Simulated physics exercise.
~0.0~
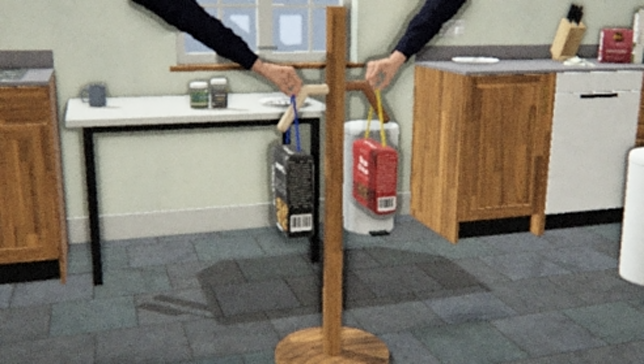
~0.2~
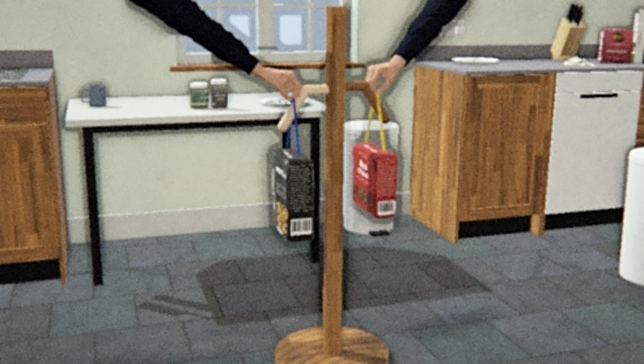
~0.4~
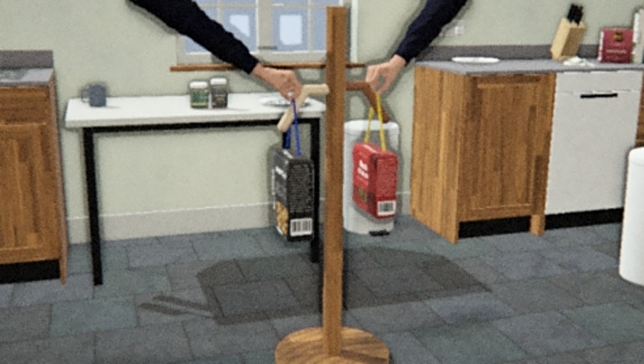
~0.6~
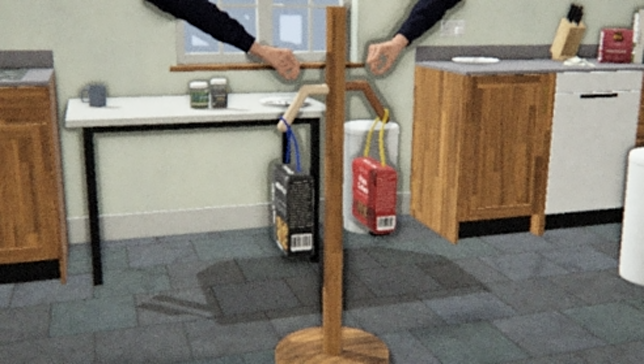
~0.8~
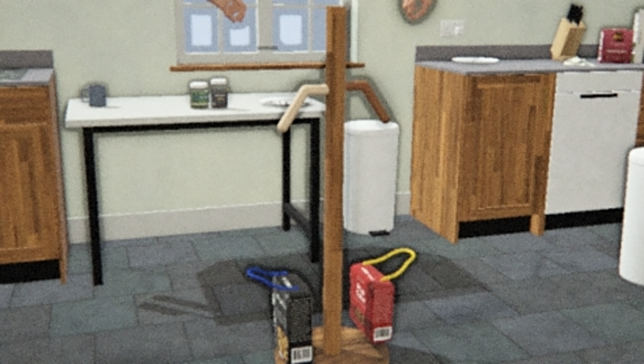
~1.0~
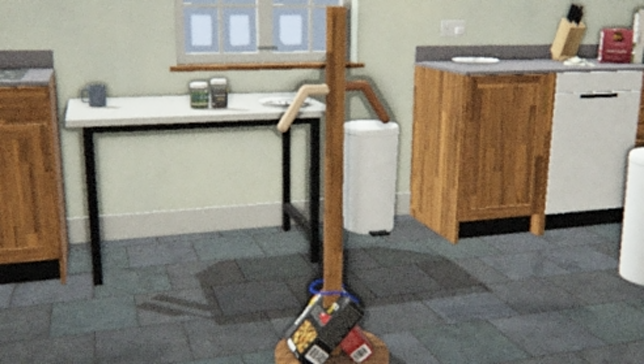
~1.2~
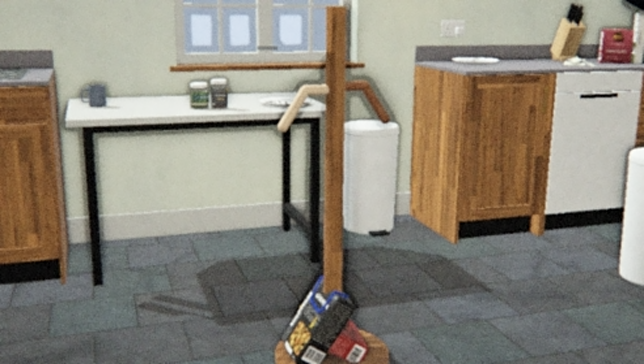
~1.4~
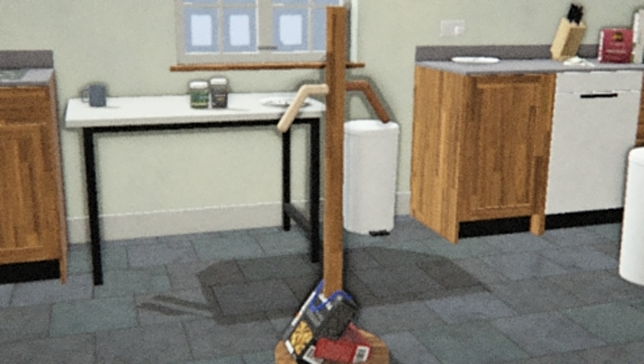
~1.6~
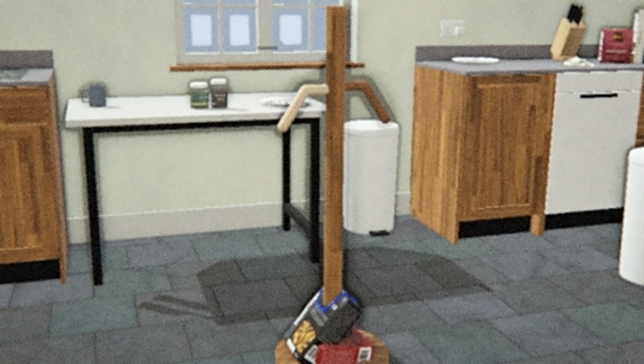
The clip opens in a kitchen, where two dark-sleeved arms hold a black sack by a blue loop and a red bag by a yellow loop at the pegs of a wooden stand. The hands keep almost still for a moment, with the black sack on the left and the red bag on the right. Then they let go and draw back, and both bags sink away from the pegs. The bags drop upright toward the floor, then tip together against the foot of the post. They end in a heap at the stand's base, the black sack leaning and the red bag on its side, with both pegs empty.
